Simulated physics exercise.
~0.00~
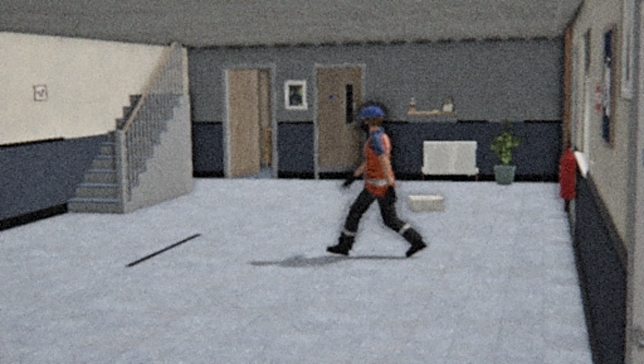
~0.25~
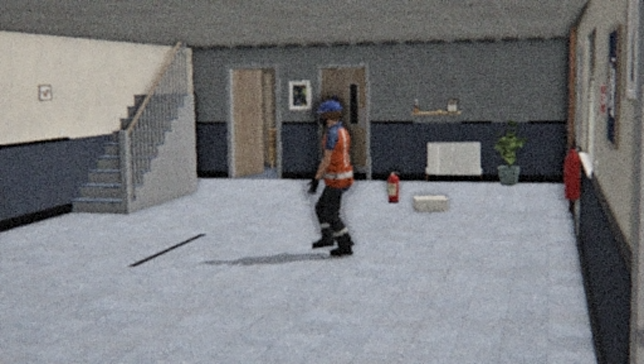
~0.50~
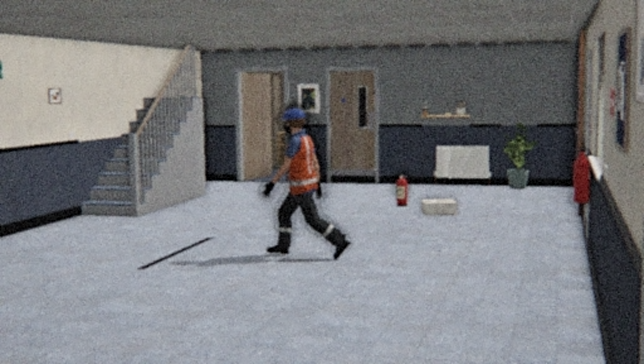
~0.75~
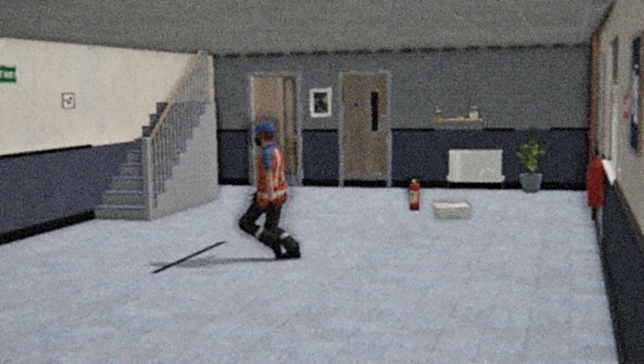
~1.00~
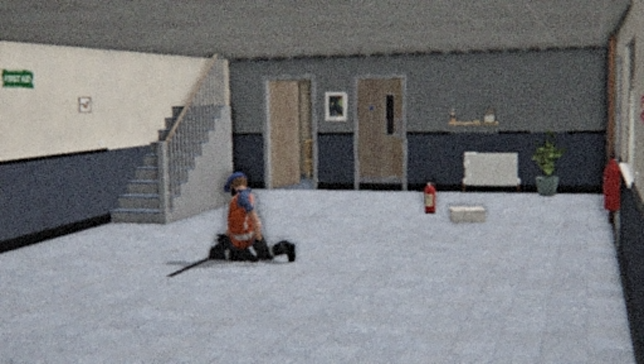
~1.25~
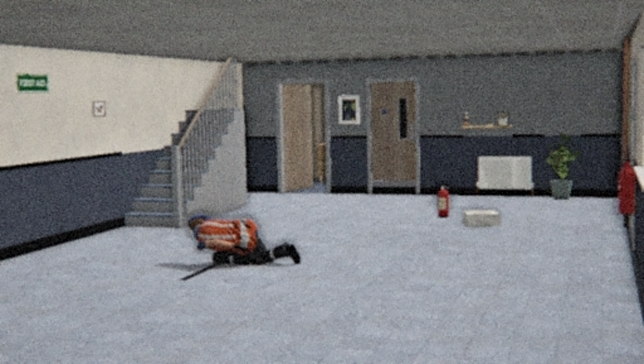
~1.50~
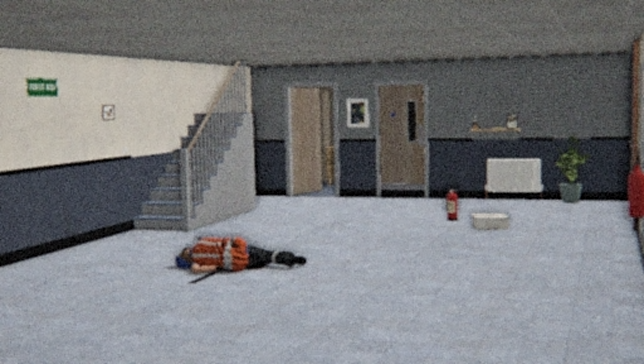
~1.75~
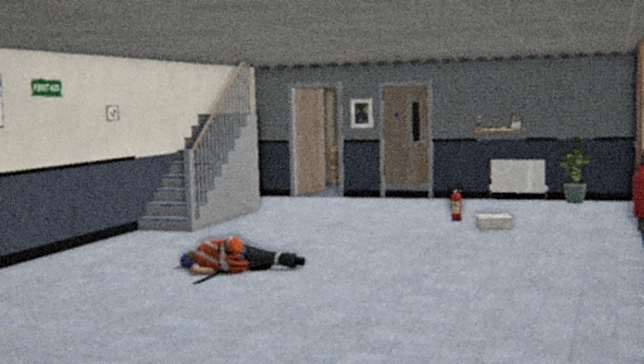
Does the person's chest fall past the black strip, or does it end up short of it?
The person's chest ends up past the black strip, as the body pitches forward to the left over it.
